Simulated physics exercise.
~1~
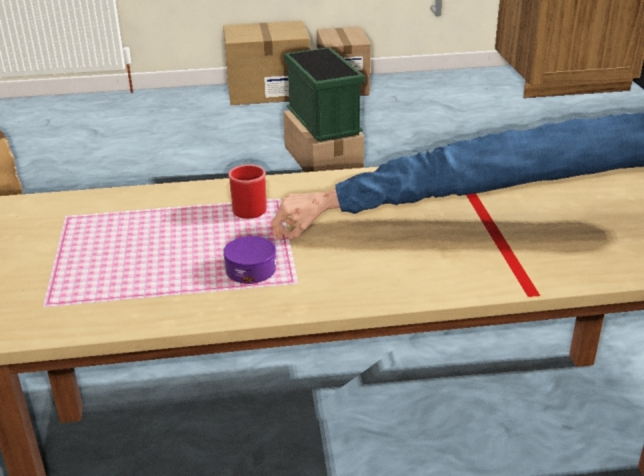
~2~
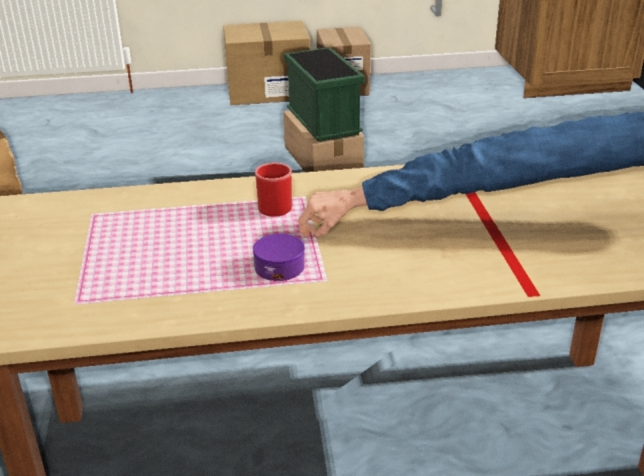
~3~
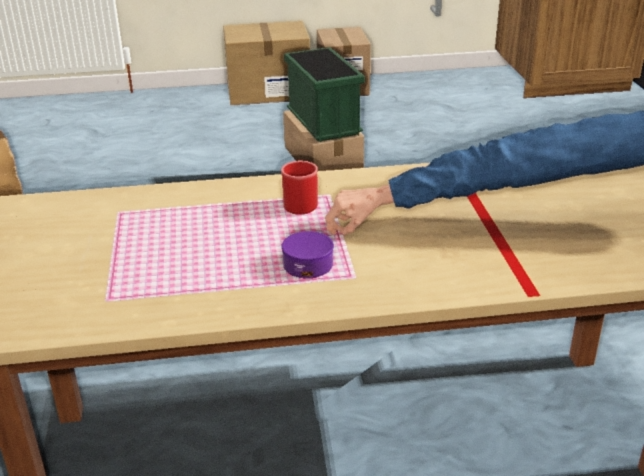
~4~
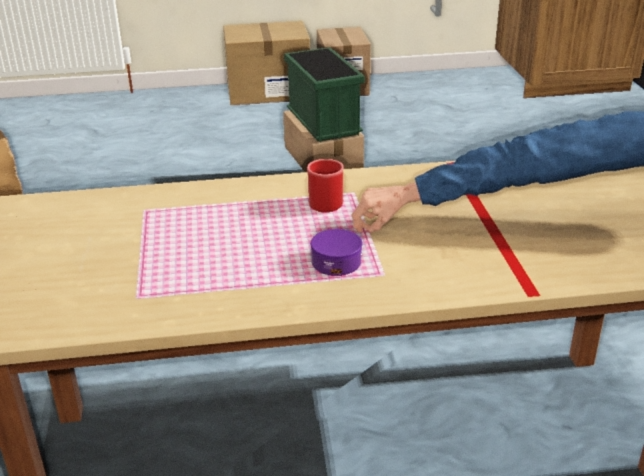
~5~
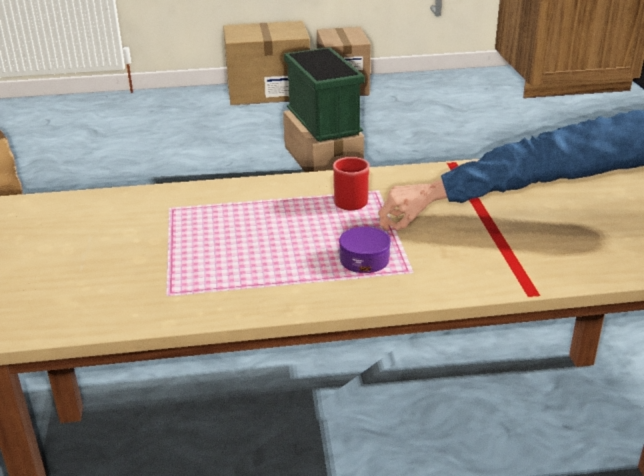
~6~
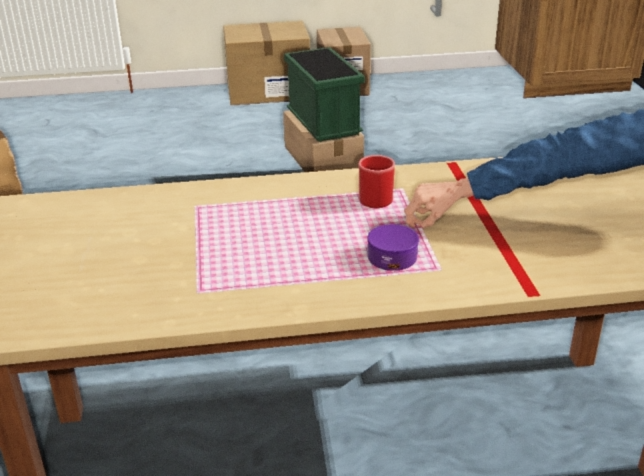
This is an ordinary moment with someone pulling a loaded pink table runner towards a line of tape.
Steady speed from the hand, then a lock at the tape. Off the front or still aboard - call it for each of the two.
Red mug: Off the front, purple tub: Off the front.
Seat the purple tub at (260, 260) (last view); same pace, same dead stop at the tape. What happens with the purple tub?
Placed there, it remains in place, I'd say.
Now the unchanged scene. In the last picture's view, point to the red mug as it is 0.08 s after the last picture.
Close to (416, 179).
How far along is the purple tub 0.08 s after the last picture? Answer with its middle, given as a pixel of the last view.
Close to pixel (437, 243).
Then, 0.08 s on from there, hem short of the tape; red mug on the cloth near (416, 179); purple tub on the cloth near (437, 243).
Then, 0.19 s on from there, hem at the tape; red mug on the cloth near (466, 175); purple tub on the cloth near (492, 238).
In the end, hem at the tape; red mug knocked over near (523, 175); purple tub ahead of the hem near (537, 236). The red mug slides clear of the cloth and the purple tub leaves the cloth.
